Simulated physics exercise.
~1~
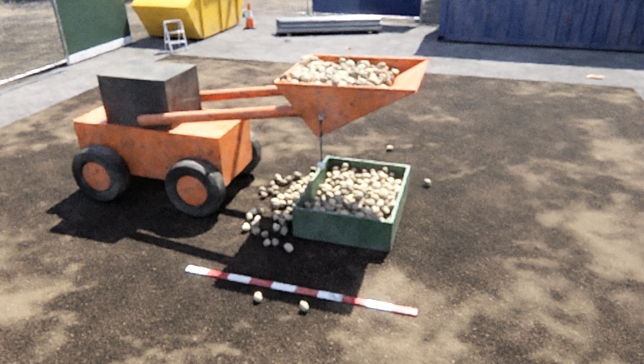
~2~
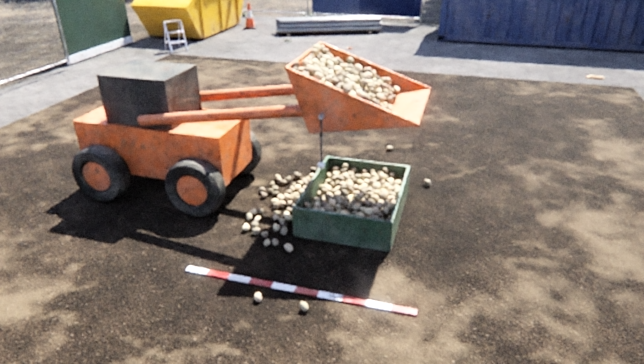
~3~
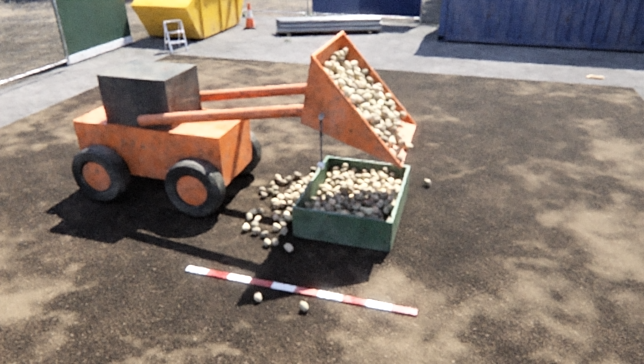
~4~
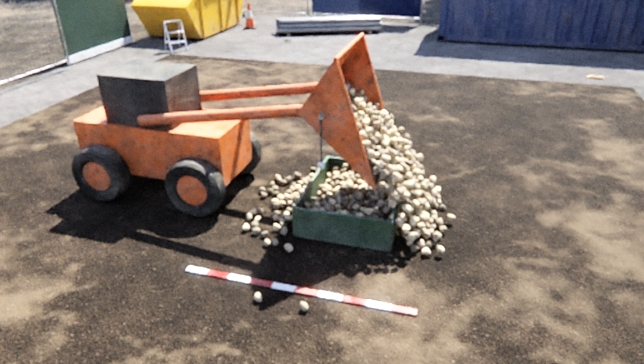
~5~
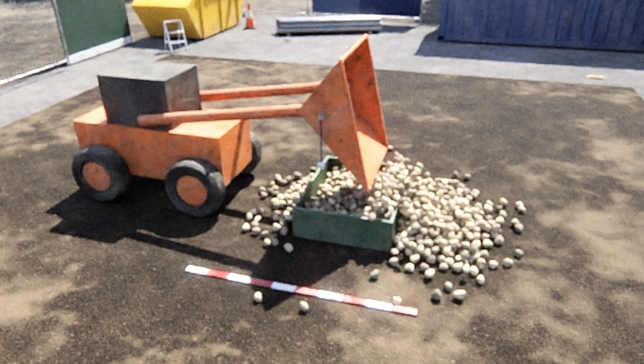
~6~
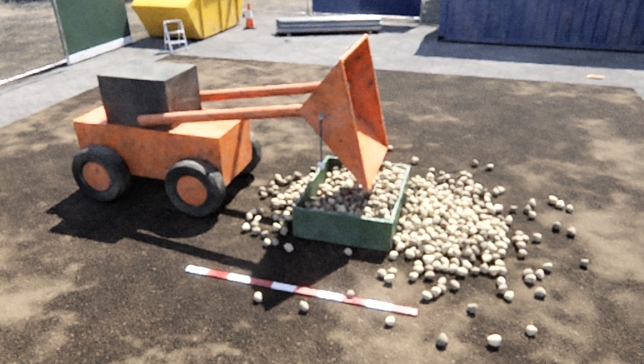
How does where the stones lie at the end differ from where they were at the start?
At the start the stones are in the raised bucket, in the green bin and in a small spill to its left. By the end the bucket has emptied, and many stones also lie spread over the ground to the right of the bin and nearer the viewer.
